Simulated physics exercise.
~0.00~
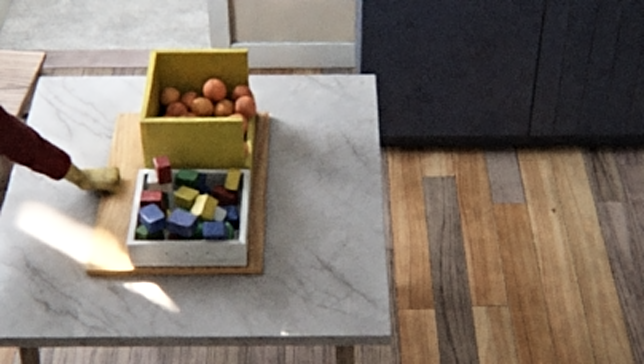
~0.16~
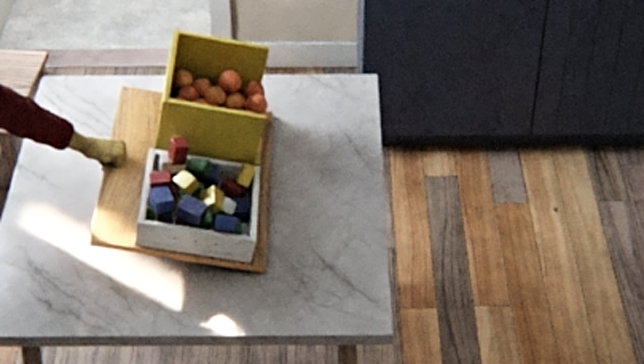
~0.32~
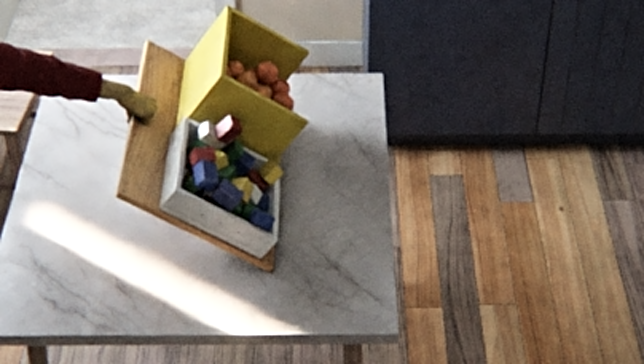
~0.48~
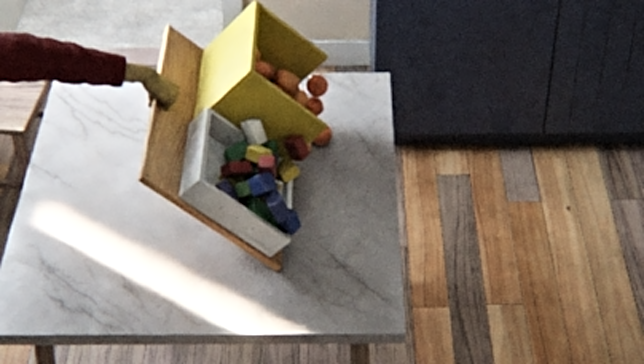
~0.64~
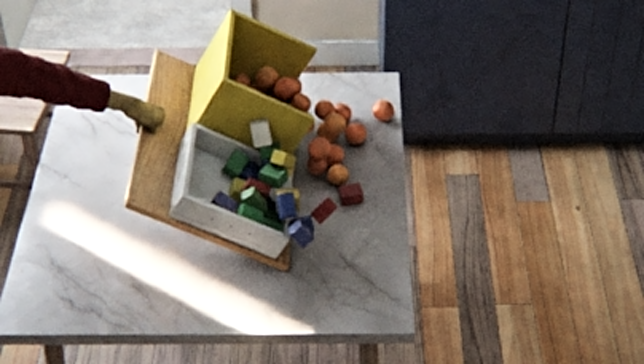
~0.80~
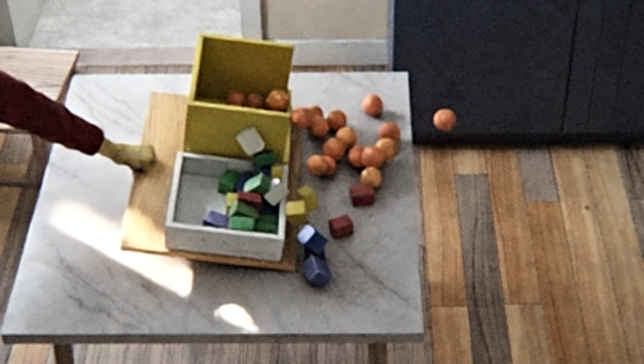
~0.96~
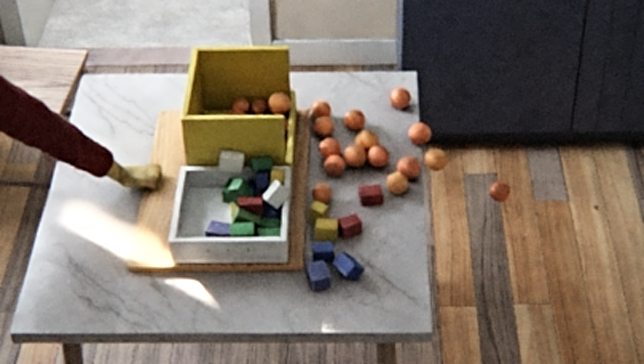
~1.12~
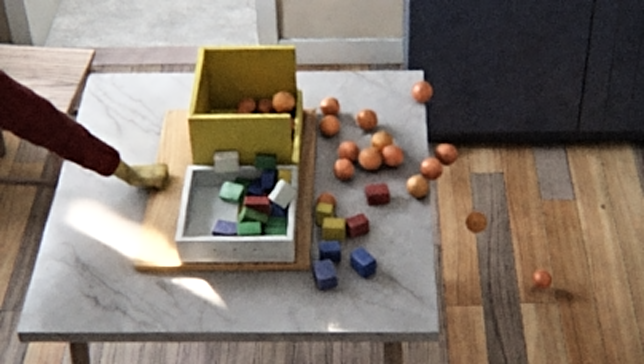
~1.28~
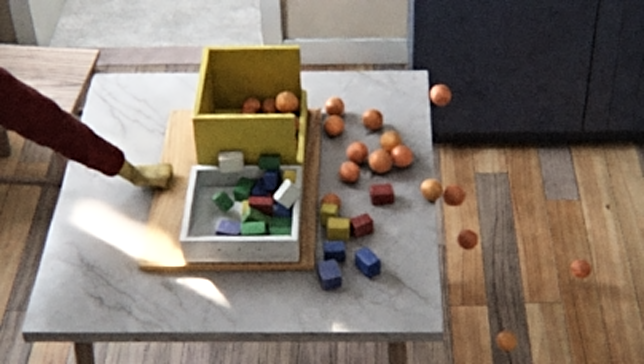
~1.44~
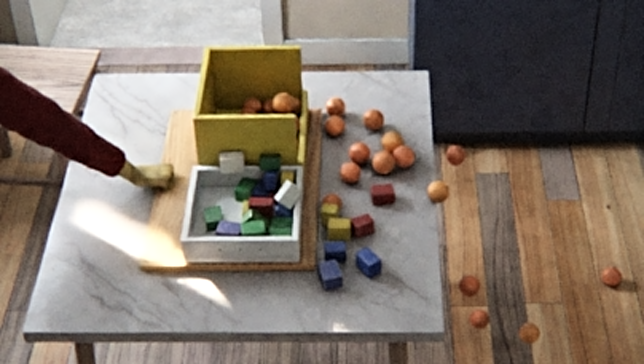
At the start, a yellow tray of orange balls and a white tray of coloured toy bricks sit on a wooden board on a marble-patterned table, with a hand at the board's left edge. The hand lifts that edge, tipping the board steeply to the right. Balls tumble over the yellow tray's low right side, and some bricks follow from the white tray. The hand then lowers the board flat again as balls roll across the table. Several drop off the right edge onto the wooden floor. At the end, a few balls and most bricks remain in their trays, with others scattered on the table.
